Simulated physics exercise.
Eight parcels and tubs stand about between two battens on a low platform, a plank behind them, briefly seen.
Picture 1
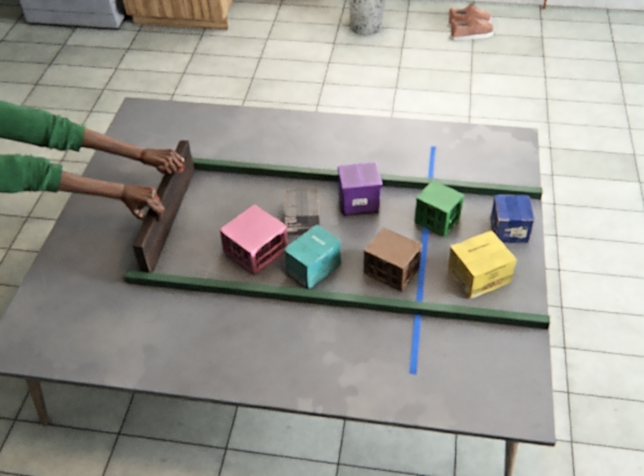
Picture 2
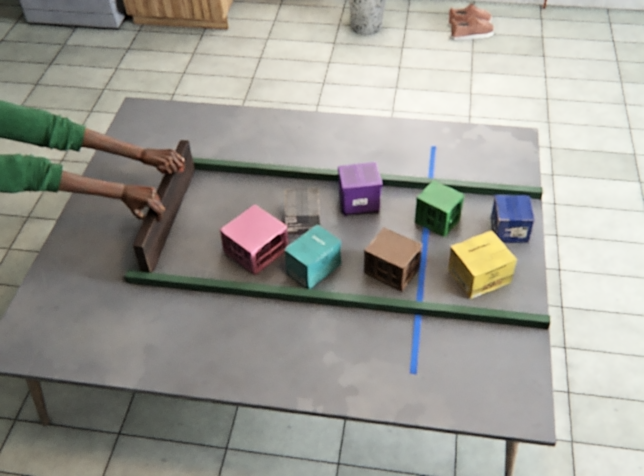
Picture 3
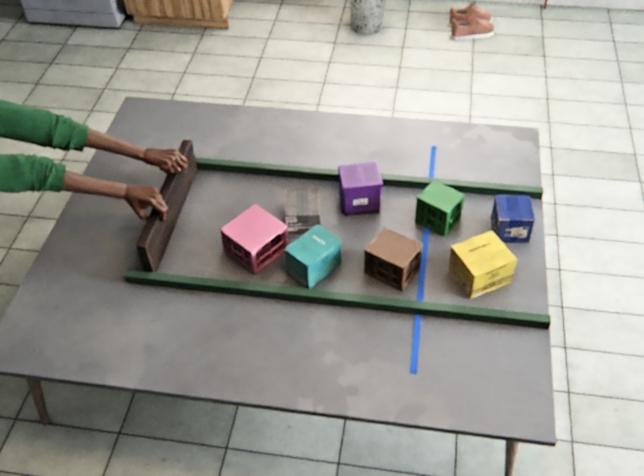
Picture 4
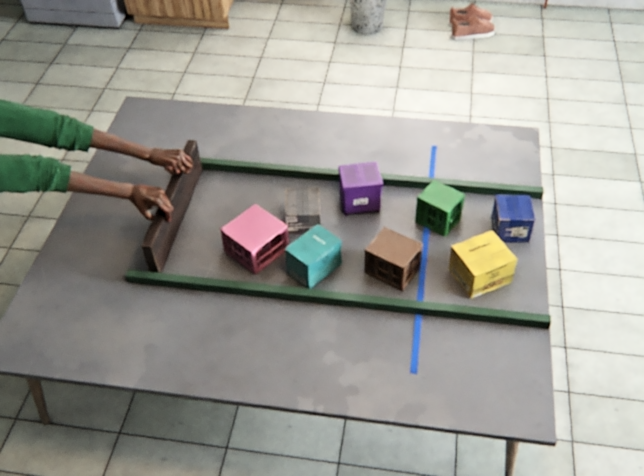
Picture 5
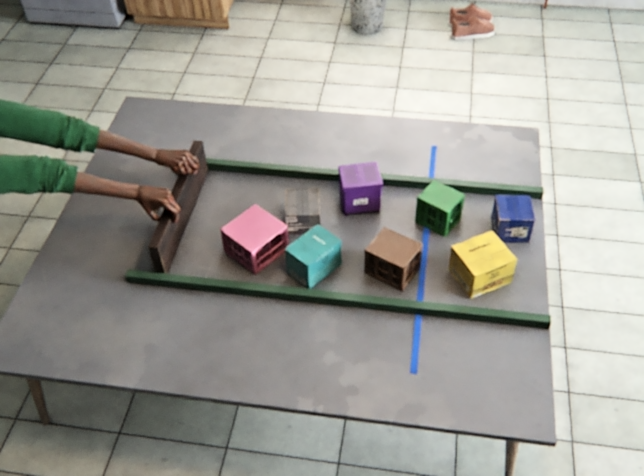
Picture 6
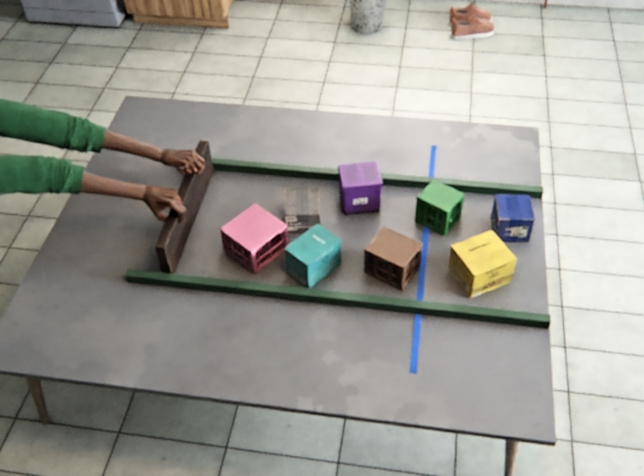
Two hands slide a dark plank slightly right between green battens toward eight still, colourful boxes.
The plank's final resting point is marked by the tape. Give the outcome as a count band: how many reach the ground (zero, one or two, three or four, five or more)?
One or two reach the ground.
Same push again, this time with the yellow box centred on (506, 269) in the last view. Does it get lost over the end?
Lab note: From that start it is gone.
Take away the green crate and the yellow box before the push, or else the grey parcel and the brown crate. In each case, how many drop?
First 0, then 0.
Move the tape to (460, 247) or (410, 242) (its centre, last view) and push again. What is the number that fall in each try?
First try 3, second try 1.
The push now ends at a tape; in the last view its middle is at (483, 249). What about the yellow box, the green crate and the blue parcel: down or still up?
Looking at each: The yellow box goes off, the green crate remains on top, the blue parcel goes off.
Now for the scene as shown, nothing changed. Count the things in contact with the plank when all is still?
That comes to 3.
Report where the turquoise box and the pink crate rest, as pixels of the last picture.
In the last picture, roughly (489, 277) and (447, 257).
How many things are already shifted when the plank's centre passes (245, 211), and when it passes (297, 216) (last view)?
The first count is 1, and then it's 4.
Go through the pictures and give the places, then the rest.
In the first frame, blue parcel (512, 219); yellow box (481, 264); green crate (439, 209); plank (166, 205); tape (425, 245).
In the second frame, yellow box (481, 264); plank (167, 205).
In the third frame, green crate (439, 209); grey parcel (303, 211).
In the fourth frame, blue parcel (513, 219); purple tote (360, 189).
In the fifth frame, yellow box (482, 264); turquoise box (314, 257).
In the sixth frame, blue parcel (512, 218); yellow box (482, 264); green crate (439, 208); plank (187, 206); tape (425, 244).
Soon after, none off yet; blue parcel at rest near (512, 218); yellow box at rest near (482, 264); green crate at rest near (439, 208).
After that, none off yet; blue parcel at rest near (512, 218); yellow box displaced a little near (496, 265); green crate at rest near (439, 208).
In the end, the number that fall off is one or two; gone, yellow box.
